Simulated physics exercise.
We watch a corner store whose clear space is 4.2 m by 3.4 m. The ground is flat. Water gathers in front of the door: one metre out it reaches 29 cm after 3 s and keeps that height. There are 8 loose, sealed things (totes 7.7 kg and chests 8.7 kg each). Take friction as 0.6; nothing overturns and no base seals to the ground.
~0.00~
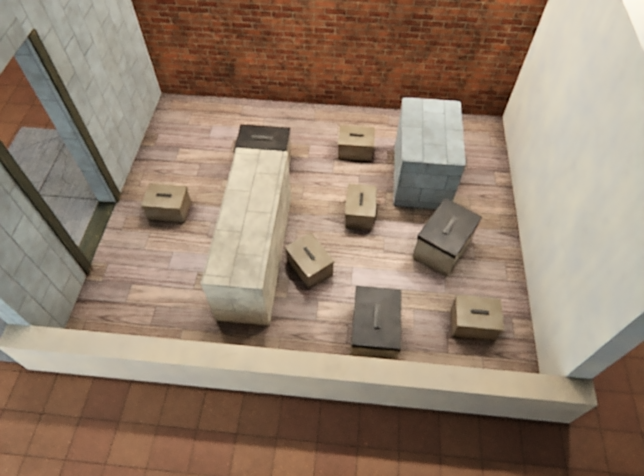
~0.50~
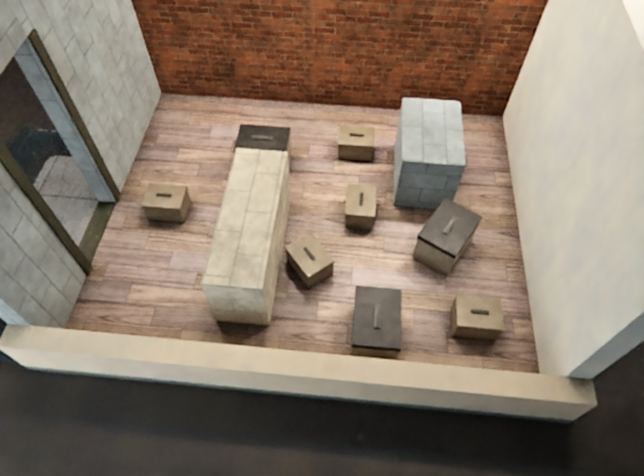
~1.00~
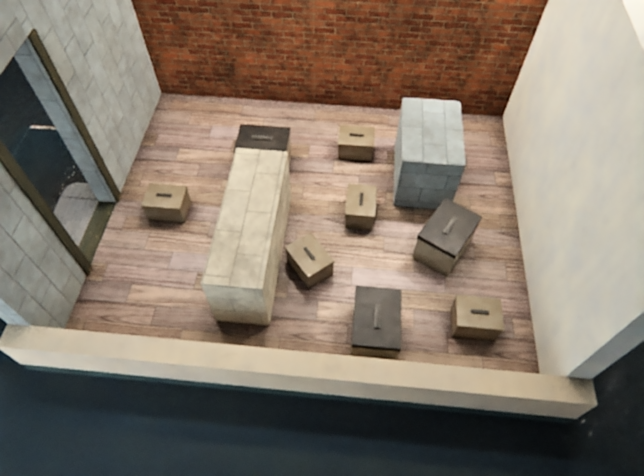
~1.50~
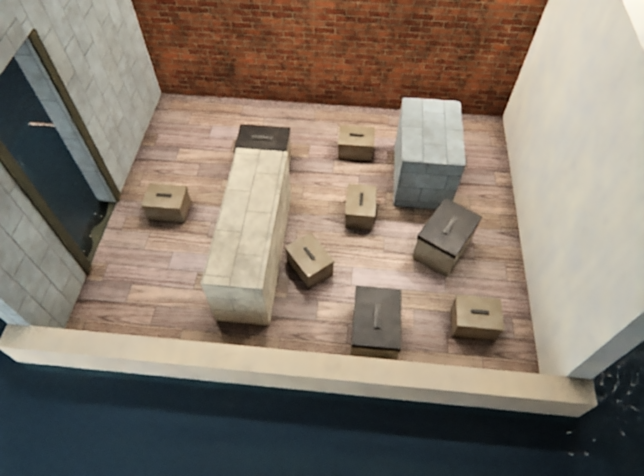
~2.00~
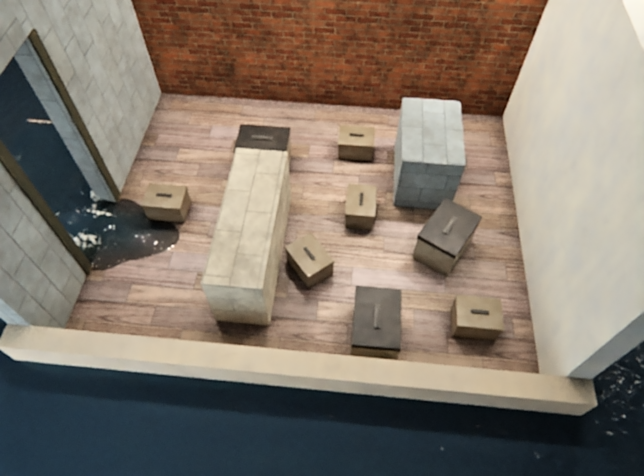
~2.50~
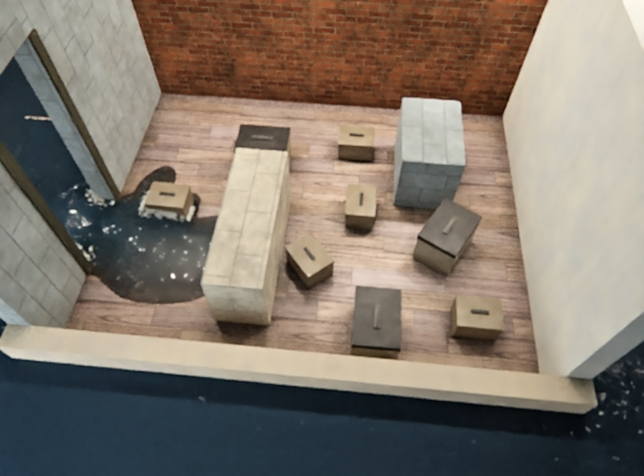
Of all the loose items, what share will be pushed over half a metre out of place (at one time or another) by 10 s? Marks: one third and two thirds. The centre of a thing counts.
It is from one to two thirds.
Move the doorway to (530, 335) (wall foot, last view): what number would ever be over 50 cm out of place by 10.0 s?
Then 6.
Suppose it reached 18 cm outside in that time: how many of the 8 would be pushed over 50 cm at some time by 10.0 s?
Then 2.
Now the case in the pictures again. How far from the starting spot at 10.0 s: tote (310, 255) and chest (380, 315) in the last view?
In turn: 10 cm, 100 cm.
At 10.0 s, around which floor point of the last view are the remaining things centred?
Around (375, 243).
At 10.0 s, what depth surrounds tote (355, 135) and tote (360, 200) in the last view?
About 5 and 7 cm.
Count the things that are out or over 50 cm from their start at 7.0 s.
By then 3.
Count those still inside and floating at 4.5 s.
I count 0.
After 3.5 s 1 of 8 are over 50 cm from their spots; 1 afloat.
After 4.5 s 2 of 8 are over 50 cm from their spots; 0 afloat.
After 7.0 s 3 of 8 are over 50 cm from their spots; 2 afloat.
After 10.0 s 4 of 8 are over 50 cm from their spots, and 4 have been at some point; 6 afloat.
